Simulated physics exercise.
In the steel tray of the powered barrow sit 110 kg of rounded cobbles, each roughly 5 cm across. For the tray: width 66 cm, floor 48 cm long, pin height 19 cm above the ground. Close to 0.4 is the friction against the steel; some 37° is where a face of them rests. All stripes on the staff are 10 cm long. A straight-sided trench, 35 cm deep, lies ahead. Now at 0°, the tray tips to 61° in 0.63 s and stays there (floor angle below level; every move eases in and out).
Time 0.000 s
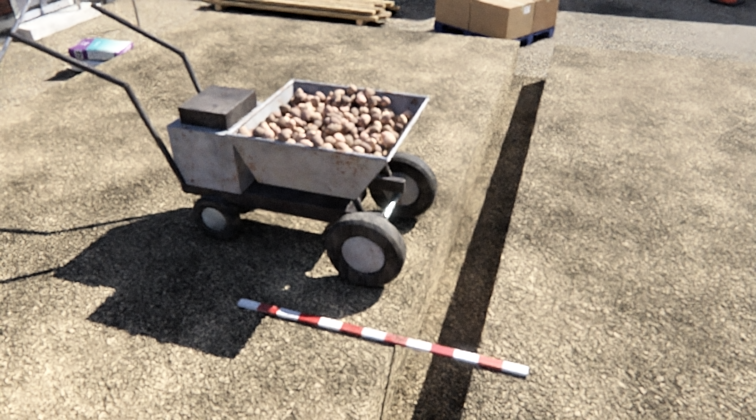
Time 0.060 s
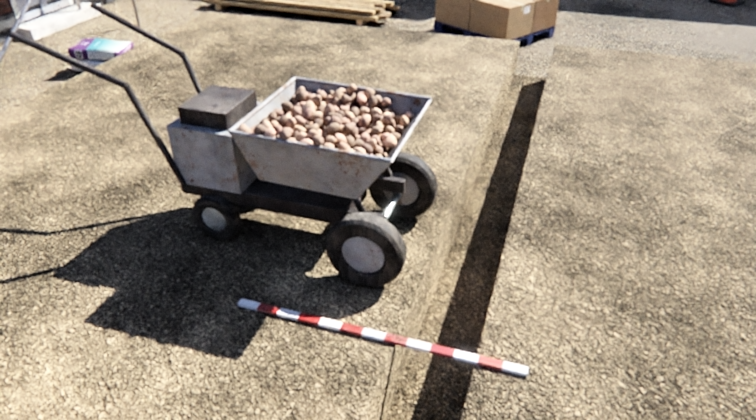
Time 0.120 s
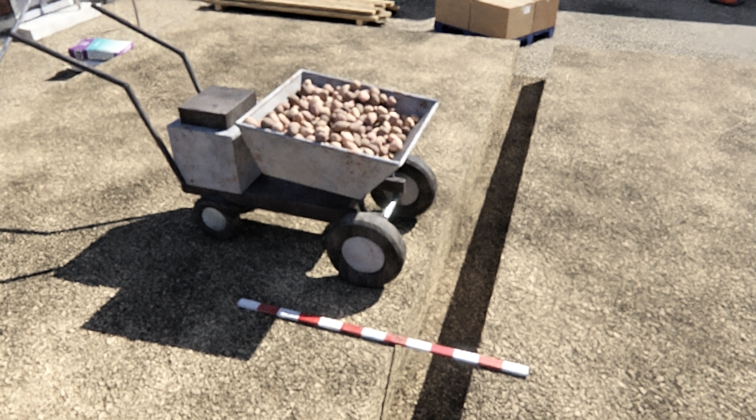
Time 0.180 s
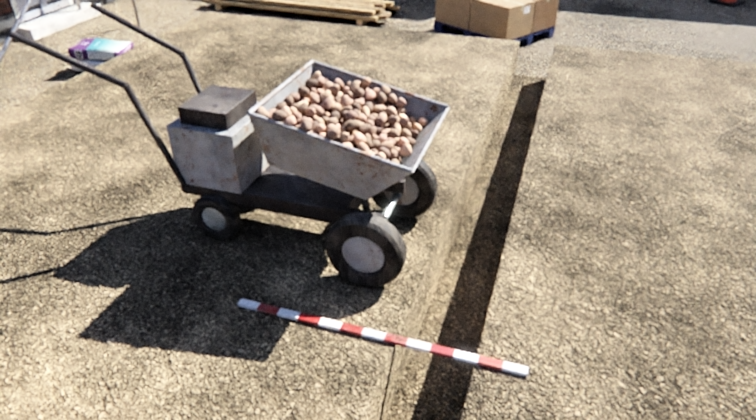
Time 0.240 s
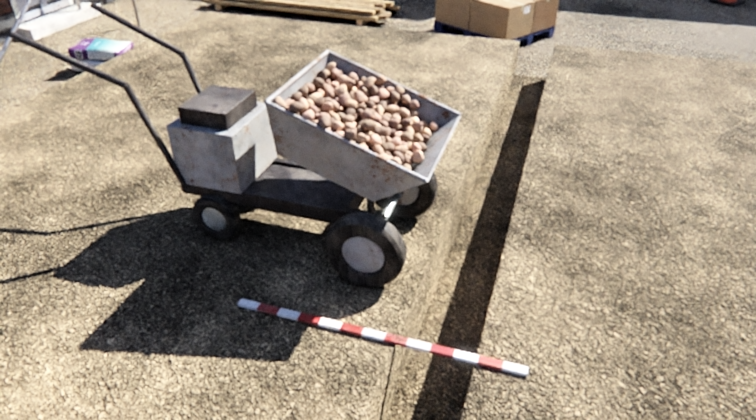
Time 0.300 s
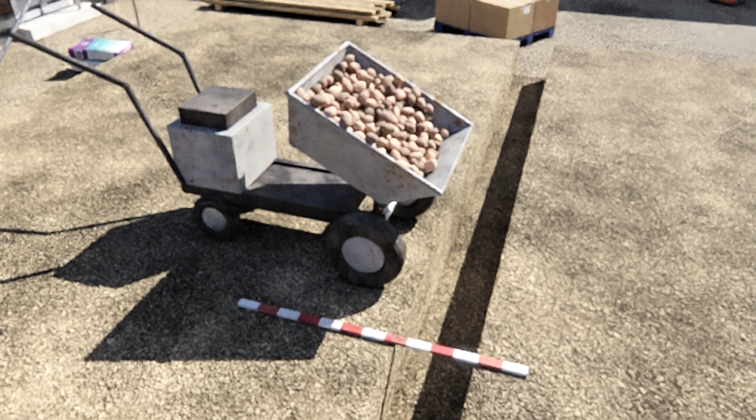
Steel tray of rounded cobbles on a powered barrow tilting steadily forward to the right, beside a red-and-white staff and trench.
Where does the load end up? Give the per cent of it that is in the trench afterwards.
Some 14 per cent of it.
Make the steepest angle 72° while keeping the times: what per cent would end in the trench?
It would be close to 15 percent.
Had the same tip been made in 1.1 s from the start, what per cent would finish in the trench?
Trench share: Approx. 20%.
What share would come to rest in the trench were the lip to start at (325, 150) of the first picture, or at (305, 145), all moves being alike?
55 % and 60 %.
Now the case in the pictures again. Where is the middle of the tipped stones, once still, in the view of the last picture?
Roughly at (552, 276).
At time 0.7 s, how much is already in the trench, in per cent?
Some 0 per cent.
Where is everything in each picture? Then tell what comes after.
Lip at (388, 160), floor tilted 0°, highest stones at (349, 98), in the first frame.
The tray is at 2°, its lip at (391, 161); the top of the load is at (344, 99); the stones move at 0.4 m/s on average, in the second frame.
The tray is at 6°, its lip at (400, 165); the top of the load is at (325, 96); the stones move at 0.8 m/s on average, in the third frame.
The tray is at 12°, its lip at (412, 172); the top of the load is at (323, 86); the stones move at 1.0 m/s on average, in the fourth frame.
Lip at (427, 181), floor tilted 20°, highest stones at (330, 78); the stones move at 1.2 m/s on average, in the fifth frame.
The tray is at 28°, its lip at (441, 194); the top of the load is at (339, 73); the stones move at 1.3 m/s on average, in the sixth frame.
After 0.5 s the floor is at 51°; 100 % in the tray; the foremost stones are at (461, 194).
After 0.7 s the floor is at 61°; 82 % in the tray, 2 % in the trench, 16 % past the trench; the foremost stones are at (545, 244).
After 1.1 s the floor is at 61°; 40 % in the tray, 3 % in the trench, 57 % past the trench; the foremost stones are at (697, 318).
After 3.0 s the floor is at 61°; 25 % in the tray, 14 % in the trench, 61 % past the trench; the foremost stones are past the picture's edge.
